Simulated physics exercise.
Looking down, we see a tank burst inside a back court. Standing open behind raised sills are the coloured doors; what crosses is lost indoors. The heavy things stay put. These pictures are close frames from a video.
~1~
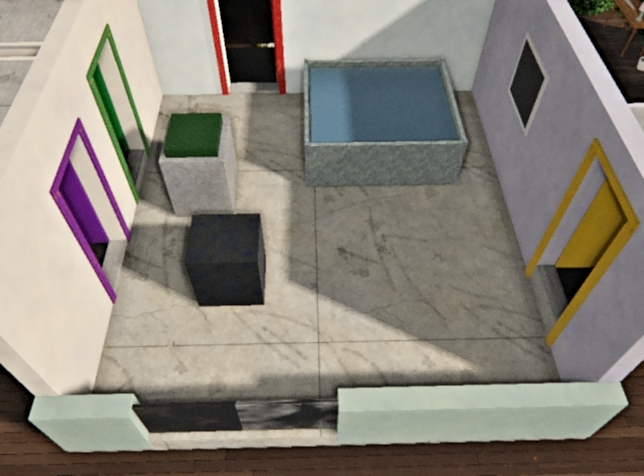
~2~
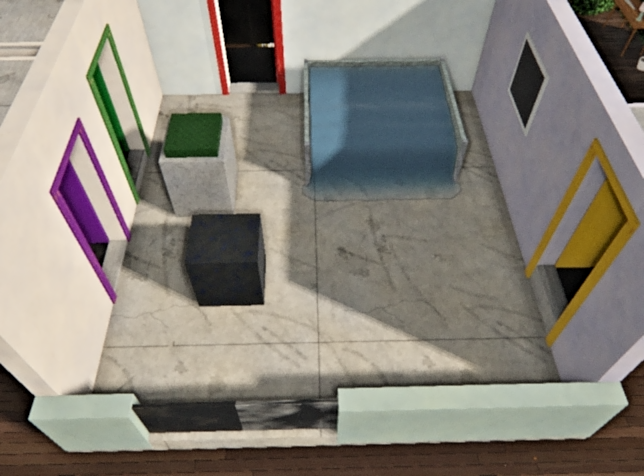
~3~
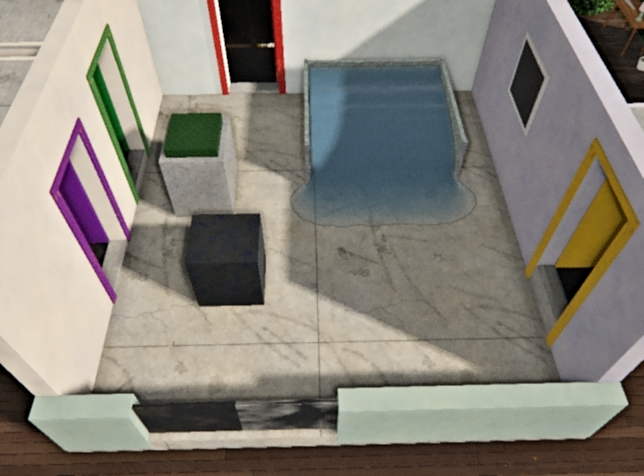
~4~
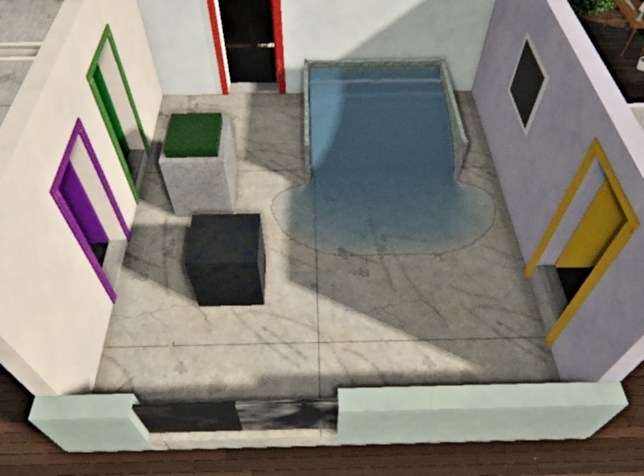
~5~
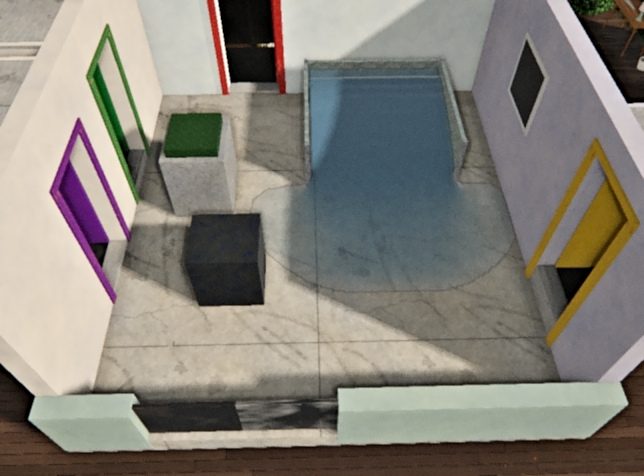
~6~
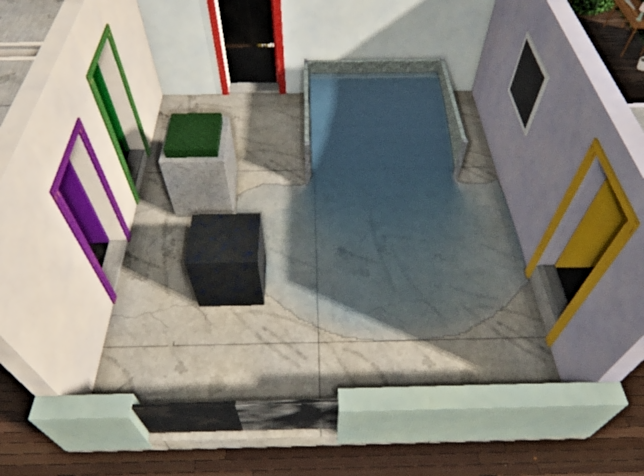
The clip shows a walled court seen from above, with coloured doorways, a dark block and a green-topped block. Water pours from the front of a tank at the back and spreads forward across the floor in a widening pool.
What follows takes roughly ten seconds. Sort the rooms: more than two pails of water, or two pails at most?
Red door - more than two pails; green door - two pails at most; purple door - more than two pails; yellow door - two pails at most.
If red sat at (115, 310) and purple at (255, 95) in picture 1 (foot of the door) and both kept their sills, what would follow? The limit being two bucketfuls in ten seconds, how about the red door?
Red is flooded.
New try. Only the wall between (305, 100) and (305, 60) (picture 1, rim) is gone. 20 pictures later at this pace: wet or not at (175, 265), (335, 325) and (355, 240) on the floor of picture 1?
Going in your order, I'd say drenched, then still bare, then still bare.
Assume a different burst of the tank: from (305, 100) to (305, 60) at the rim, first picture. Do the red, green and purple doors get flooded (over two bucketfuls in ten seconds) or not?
Red: Over the line; green: Over the line; purple: Over the line.
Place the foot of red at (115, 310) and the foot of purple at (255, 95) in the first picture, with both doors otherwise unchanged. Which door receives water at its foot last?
The purple door.
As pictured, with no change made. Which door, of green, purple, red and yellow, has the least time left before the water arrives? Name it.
First in line is the yellow-painted one.
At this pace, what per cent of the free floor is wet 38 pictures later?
It comes to roughly 95 in a hundred.
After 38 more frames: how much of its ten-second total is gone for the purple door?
The figure is near 55 per cent.
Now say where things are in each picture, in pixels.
In the first picture, the water tank at (379, 103) is whole and still.
In the second picture, water pours out at (382, 171) and has run to (454, 190).
In the third picture, water pours out at (382, 172) and has run to (469, 202).
In the fourth picture, water pours out at (382, 173) and has run to (484, 227).
In the fifth picture, water pours out at (382, 174) and has run to (508, 239).
In the sixth picture, water pours out at (382, 174) and has run to (459, 327).
A moment on, water covers 50 % of the floor; the red door not reached, the green door not reached, the purple door not reached, the yellow door wet at the sill, nothing in.
Next, water covers 60 % of the floor; the red door not reached, the green door not reached, the purple door under two buckets in, the yellow door wet at the sill, nothing in.
Then, water covers 70 % of the floor; the red door not reached, the green door wet at the sill, nothing in, the purple door under two buckets in, the yellow door under two buckets in.
Later, water covers 95 % of the floor; the red door wet at the sill, nothing in, the green door wet at the sill, nothing in, the purple door over two buckets in, the yellow door under two buckets in.
In the end, water covers 100 % of the floor; the red door over two buckets in, the green door wet at the sill, nothing in, the purple door far over two buckets in, the yellow door under two buckets in.
